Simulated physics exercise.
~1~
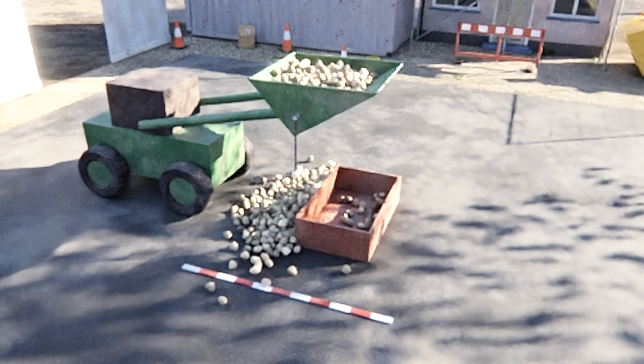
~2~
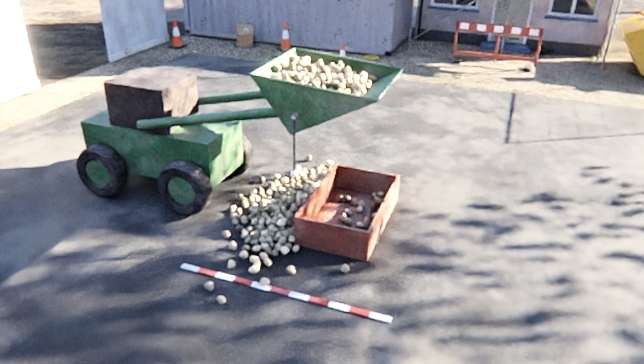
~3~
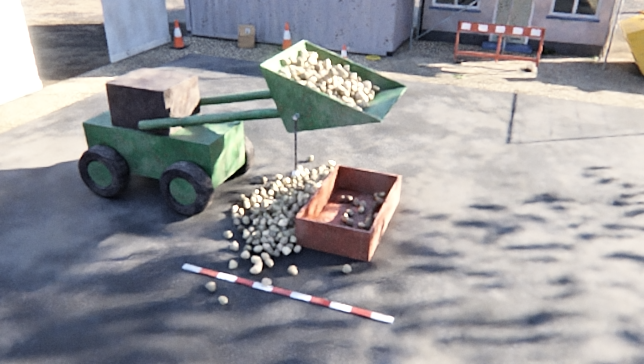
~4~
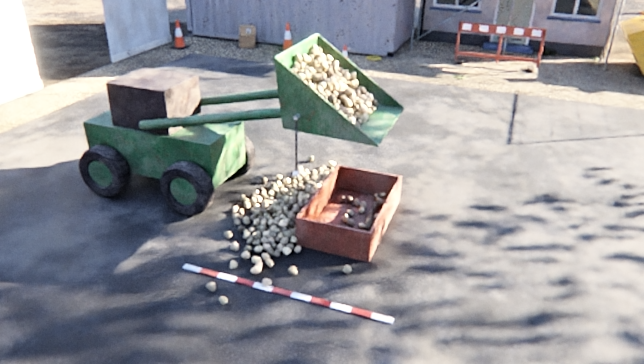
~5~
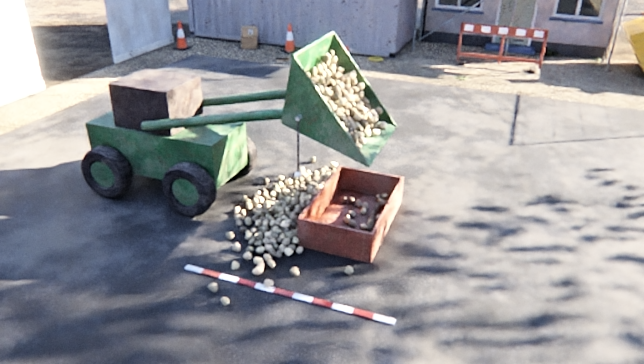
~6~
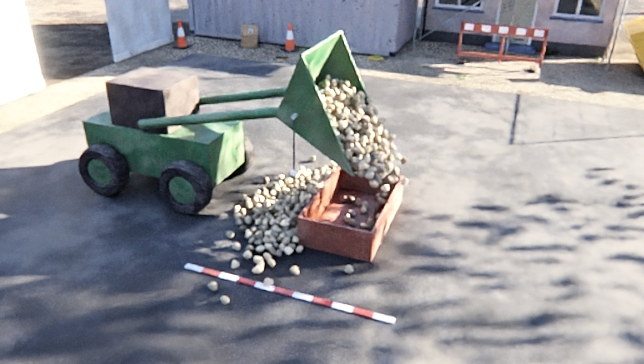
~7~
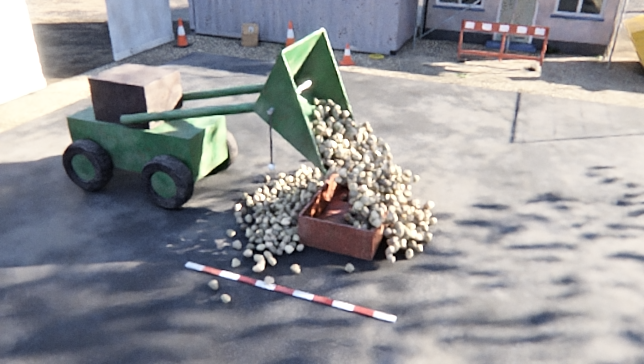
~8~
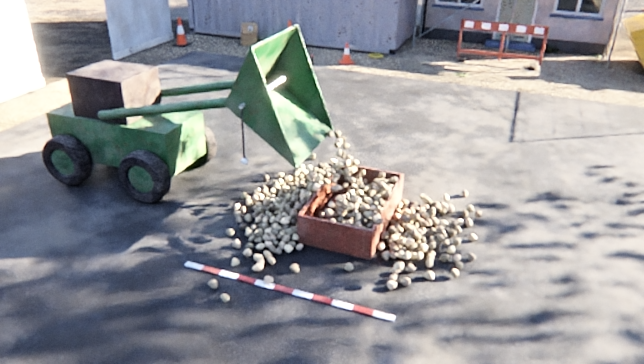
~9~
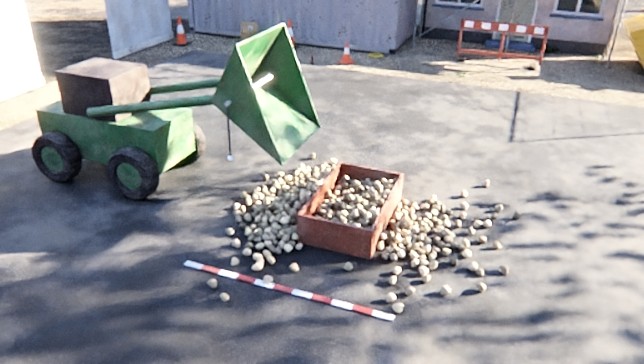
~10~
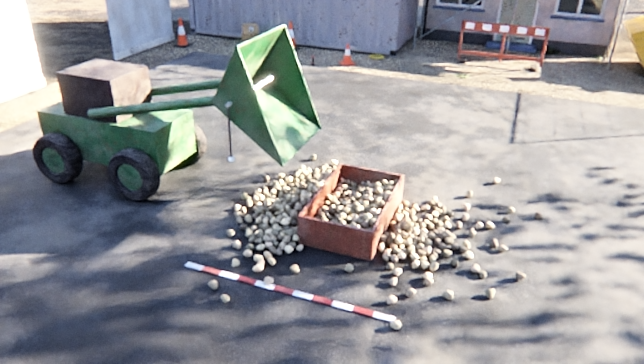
A green loader stands at the left of a sunlit grey yard, seen from above, its raised bucket heaped with pale stones beside a reddish open bin. More stones already lie loose at the bin's near left, behind a red and white striped pole, with sheds and a barrier at the back. The bucket tips steadily to the right until its stones slide out in a thick stream. They pour into the bin and spill over its right side as the loader backs away left. It stops with its bucket empty and still tilted, the bin well filled and stones scattered on both sides.
